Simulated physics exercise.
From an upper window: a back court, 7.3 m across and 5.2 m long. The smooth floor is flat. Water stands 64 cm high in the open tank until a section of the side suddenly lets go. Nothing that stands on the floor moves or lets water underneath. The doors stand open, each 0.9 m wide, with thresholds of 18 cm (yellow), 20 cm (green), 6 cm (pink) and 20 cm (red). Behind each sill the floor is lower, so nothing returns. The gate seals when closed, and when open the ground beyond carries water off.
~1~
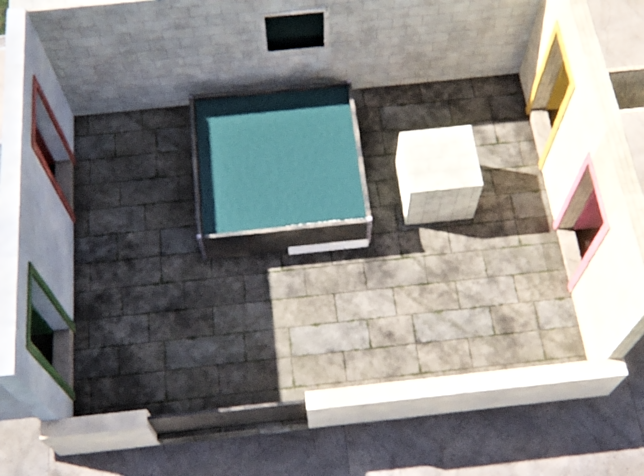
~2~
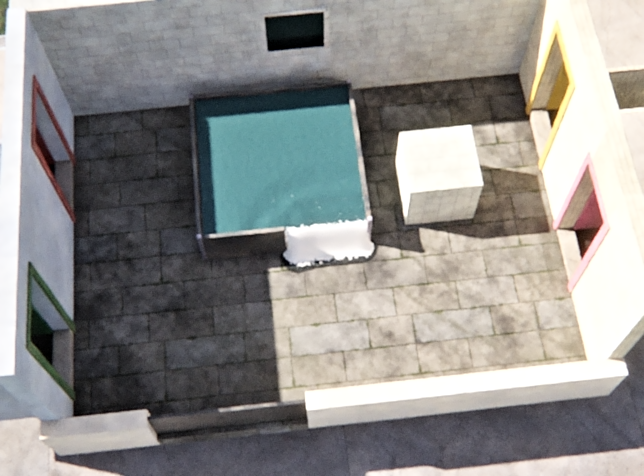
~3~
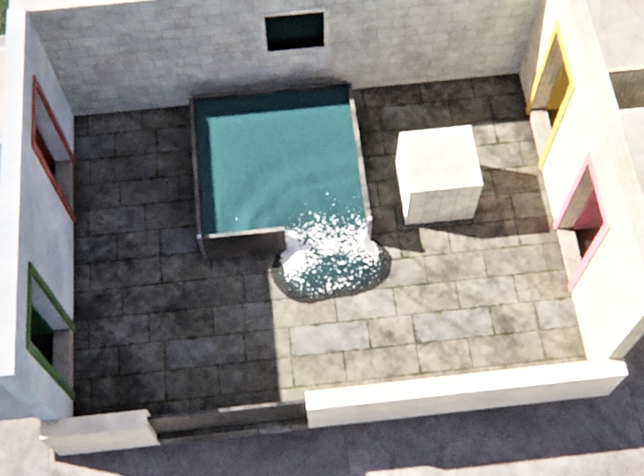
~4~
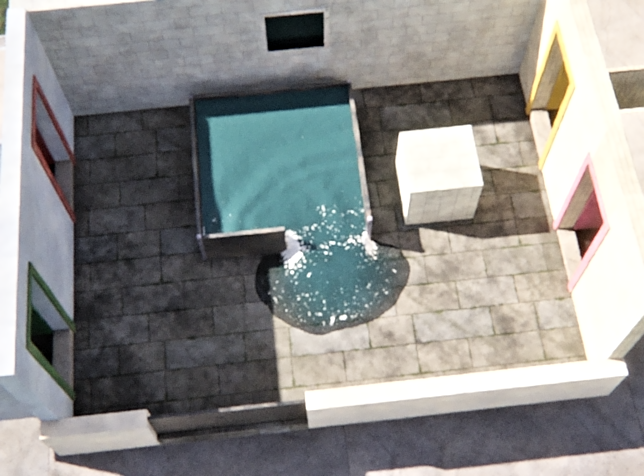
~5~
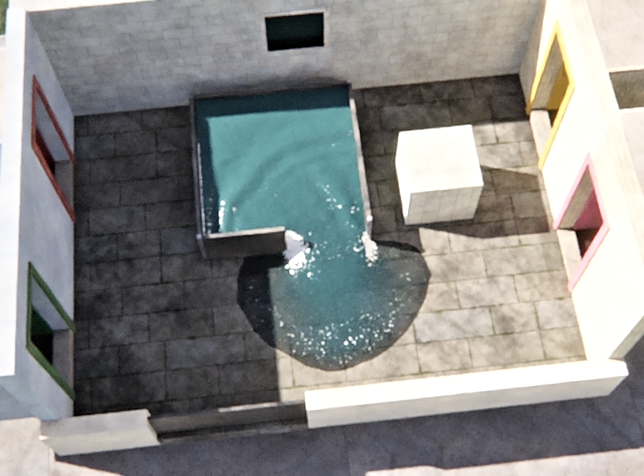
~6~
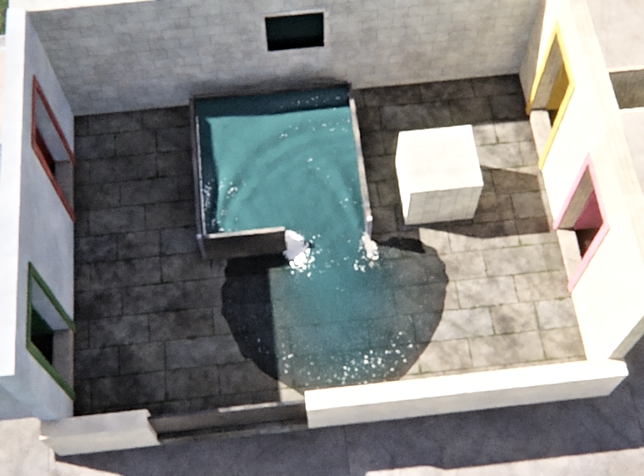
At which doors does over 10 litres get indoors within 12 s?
The water let in: At the yellow door it keeps below the limit; at the green door it stays under the limit; at the pink door it passes the limit; at the red door it does not reach the limit.
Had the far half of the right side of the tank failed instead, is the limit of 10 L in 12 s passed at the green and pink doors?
Then: Green not over, pink past it.
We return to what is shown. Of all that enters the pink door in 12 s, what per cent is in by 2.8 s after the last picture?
About 5 per cent.
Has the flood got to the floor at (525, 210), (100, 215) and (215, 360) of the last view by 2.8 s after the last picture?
In that order: Flooded, still dry, wet.
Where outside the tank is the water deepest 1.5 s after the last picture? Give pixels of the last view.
Around (586, 375).
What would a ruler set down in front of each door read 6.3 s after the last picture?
Depths in cm: Yellow 10, green 13, pink 11, red 5.
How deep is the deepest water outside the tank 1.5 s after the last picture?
Roughly 48 cm.
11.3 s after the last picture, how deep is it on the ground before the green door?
Roughly 9.5 cm deep.
Then, 0.7 s after the last picture water covers 25 % of the floor and is deepest (40 cm) near (351, 248); yellow door not reached, green door not reached, pink door not reached, red door not reached.
Then, 1.5 s after the last picture water covers 35 % of the floor and is deepest (48 cm) near (586, 375); yellow door not reached, green door not reached, pink door not reached, red door not reached.
Then, 2.8 s after the last picture water covers 60 % of the floor and is deepest (34 cm) near (586, 375); yellow door 3 cm at the sill, 0 L in, green door 20 cm at the sill, 0 L in, pink door 12 cm at the sill, 3 L in, red door not reached.
Then, 6.3 s after the last picture water covers 95 % of the floor and is deepest (20 cm) near (264, 105); yellow door 10 cm at the sill, 0 L in, green door 13 cm at the sill, 2 L in, pink door 11 cm at the sill, 61 L in, red door 5 cm at the sill, 0 L in.
Then, 11.3 s after the last picture water covers 100 % of the floor and is deepest (16 cm) near (74, 322); yellow door 12 cm at the sill, 0 L in, green door 9 cm at the sill, 2 L in, pink door 8 cm at the sill, 89 L in, red door 13 cm at the sill, 0 L in.
